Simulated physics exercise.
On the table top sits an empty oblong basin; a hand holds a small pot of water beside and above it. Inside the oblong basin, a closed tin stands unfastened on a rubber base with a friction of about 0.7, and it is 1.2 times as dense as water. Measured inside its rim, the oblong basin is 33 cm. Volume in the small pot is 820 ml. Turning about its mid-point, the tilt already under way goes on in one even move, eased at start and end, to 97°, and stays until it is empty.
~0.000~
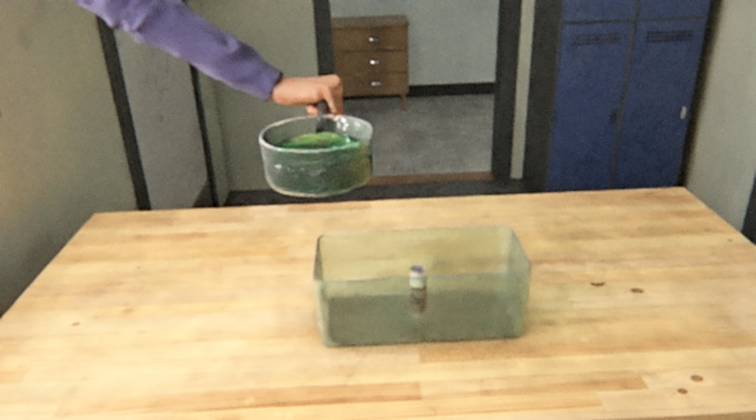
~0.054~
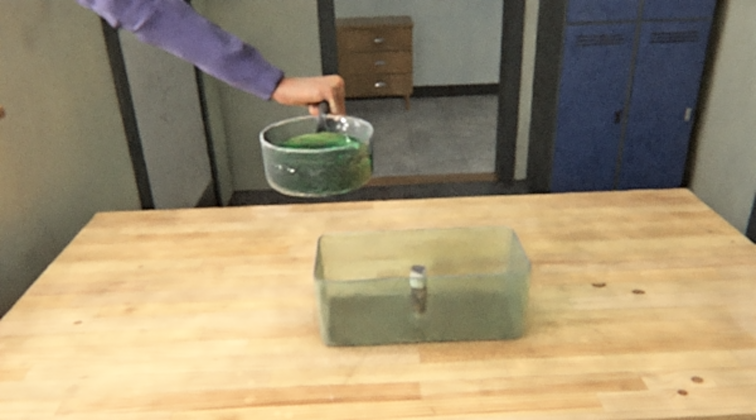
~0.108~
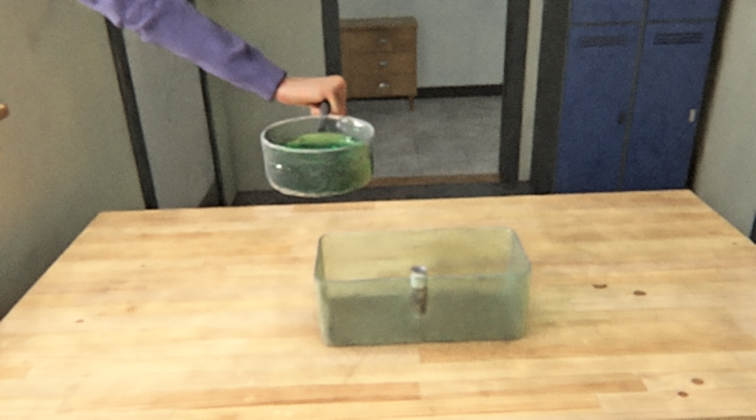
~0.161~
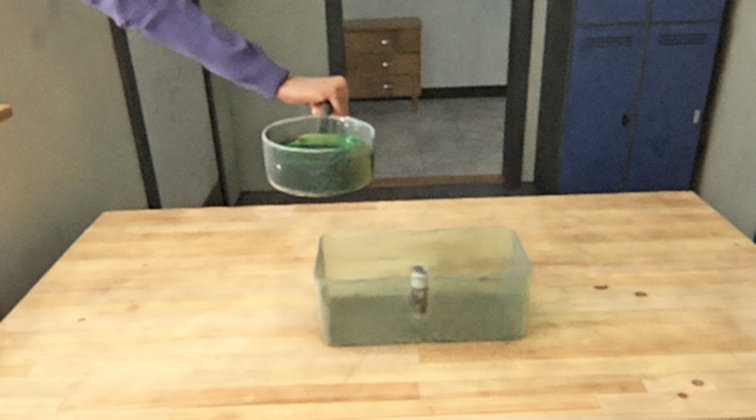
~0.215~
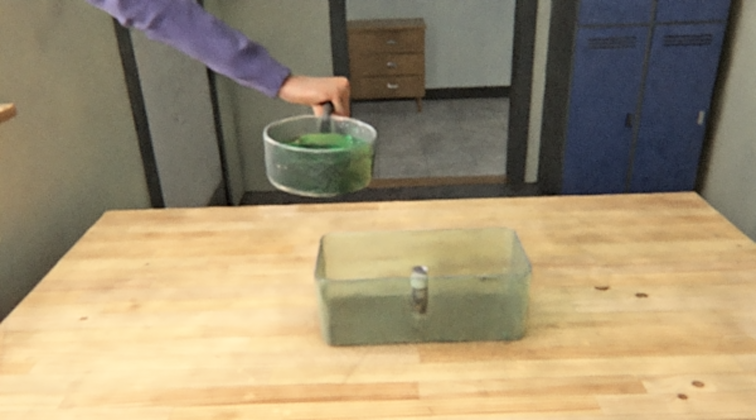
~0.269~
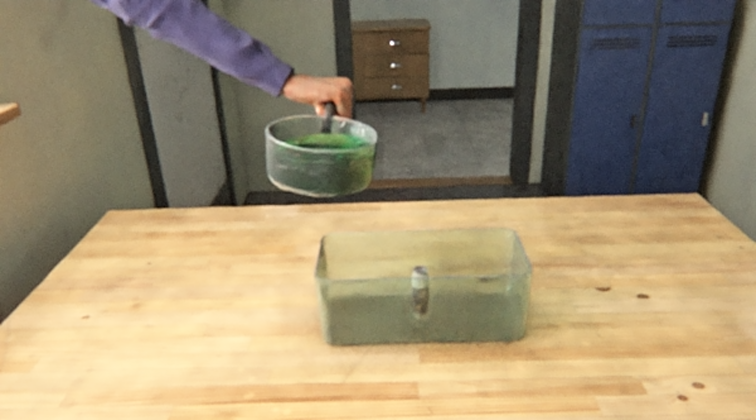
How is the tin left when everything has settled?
It manages to stay erect.
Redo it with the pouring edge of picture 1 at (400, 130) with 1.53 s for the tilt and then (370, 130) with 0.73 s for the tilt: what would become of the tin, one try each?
Trial 1 - tin stays standing; trial 2 - tin tips.
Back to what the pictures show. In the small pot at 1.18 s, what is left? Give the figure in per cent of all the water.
About 18 percent.
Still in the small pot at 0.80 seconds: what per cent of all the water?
Roughly 72 percent.
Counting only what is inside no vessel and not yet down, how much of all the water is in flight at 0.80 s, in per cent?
Around 24 percent.
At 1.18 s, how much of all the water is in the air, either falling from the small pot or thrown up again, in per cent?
Near 16 percent.
After 0.80 s the tilt is 52° and 73 per cent is still to pour; the tin stands where it began.
After 1.18 s the tilt is 85° and 18 per cent is still to pour; the tin stands where it began.
After 1.59 s the tilt is 97° and 2 per cent is still to pour; the tin stands where it began.
After 2.03 s the tilt is 97° and 0 per cent is still to pour; the tin stands where it began.
In the end the tin stands where it began.
